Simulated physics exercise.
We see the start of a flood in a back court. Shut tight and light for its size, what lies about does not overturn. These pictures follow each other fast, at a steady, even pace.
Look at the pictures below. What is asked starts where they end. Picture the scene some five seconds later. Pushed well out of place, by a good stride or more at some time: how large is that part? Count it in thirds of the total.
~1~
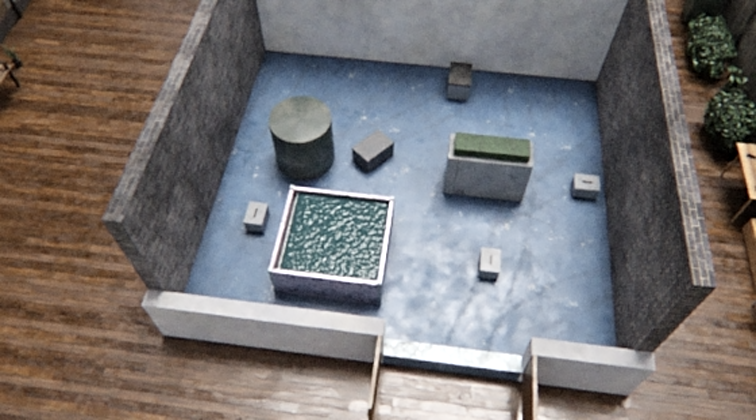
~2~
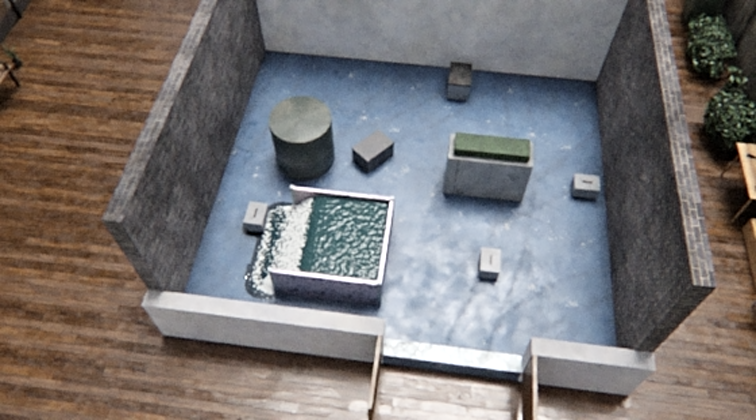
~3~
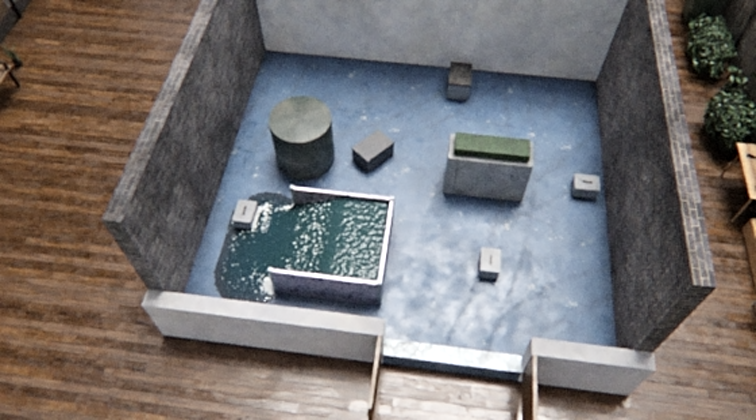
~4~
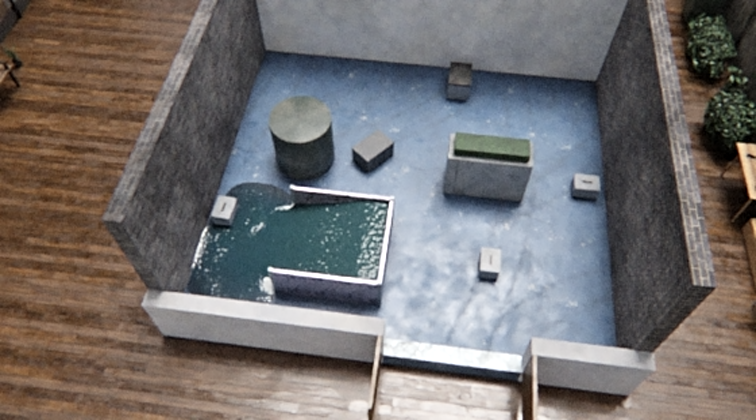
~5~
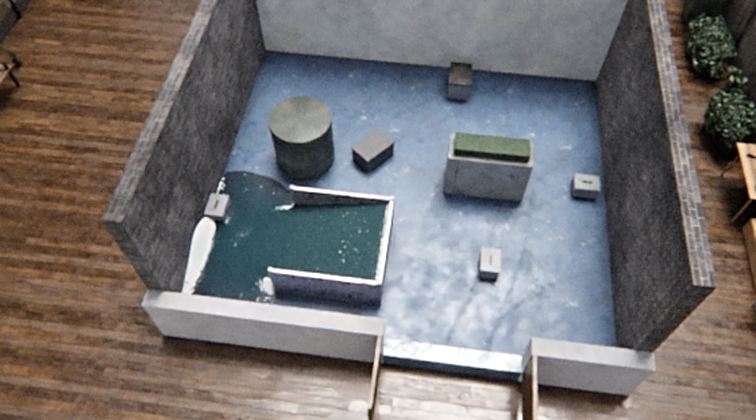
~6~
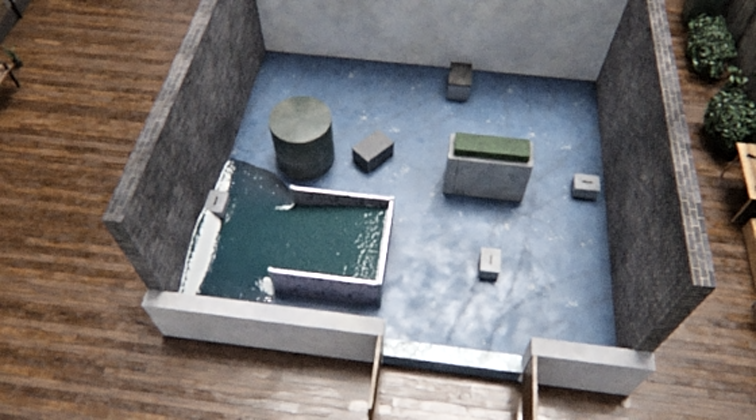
Share shifted well: Low, below a third.
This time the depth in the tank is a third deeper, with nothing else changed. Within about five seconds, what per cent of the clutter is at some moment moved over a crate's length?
Roughly 20 %.
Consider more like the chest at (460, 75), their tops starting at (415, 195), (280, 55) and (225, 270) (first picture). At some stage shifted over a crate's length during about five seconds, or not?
Here's how it goes: Never gets far, sent far off, and lastly sent far off.
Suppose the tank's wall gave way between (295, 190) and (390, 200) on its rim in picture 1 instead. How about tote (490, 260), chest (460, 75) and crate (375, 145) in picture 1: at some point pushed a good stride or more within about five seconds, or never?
First stays short of it, second covers that distance, third covers that distance.
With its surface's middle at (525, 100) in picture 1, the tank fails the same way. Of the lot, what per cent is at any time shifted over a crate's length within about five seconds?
Close to 60 in a hundred.
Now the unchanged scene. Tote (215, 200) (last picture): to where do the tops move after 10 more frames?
The top ends up somewhere near (269, 95).
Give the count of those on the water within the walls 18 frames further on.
Tally at that point: 1.
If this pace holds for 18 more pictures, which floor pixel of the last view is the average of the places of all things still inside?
Near (439, 149).
A moment on, 1 of 5 are well off their spots; 1 afloat.
Next, 1 of 5 are well off their spots; 1 afloat.
Later, 1 of 5 are well off their spots; 1 afloat.
In the end, 1 of 5 are well off their spots, and 1 have been at some point; 0 afloat.
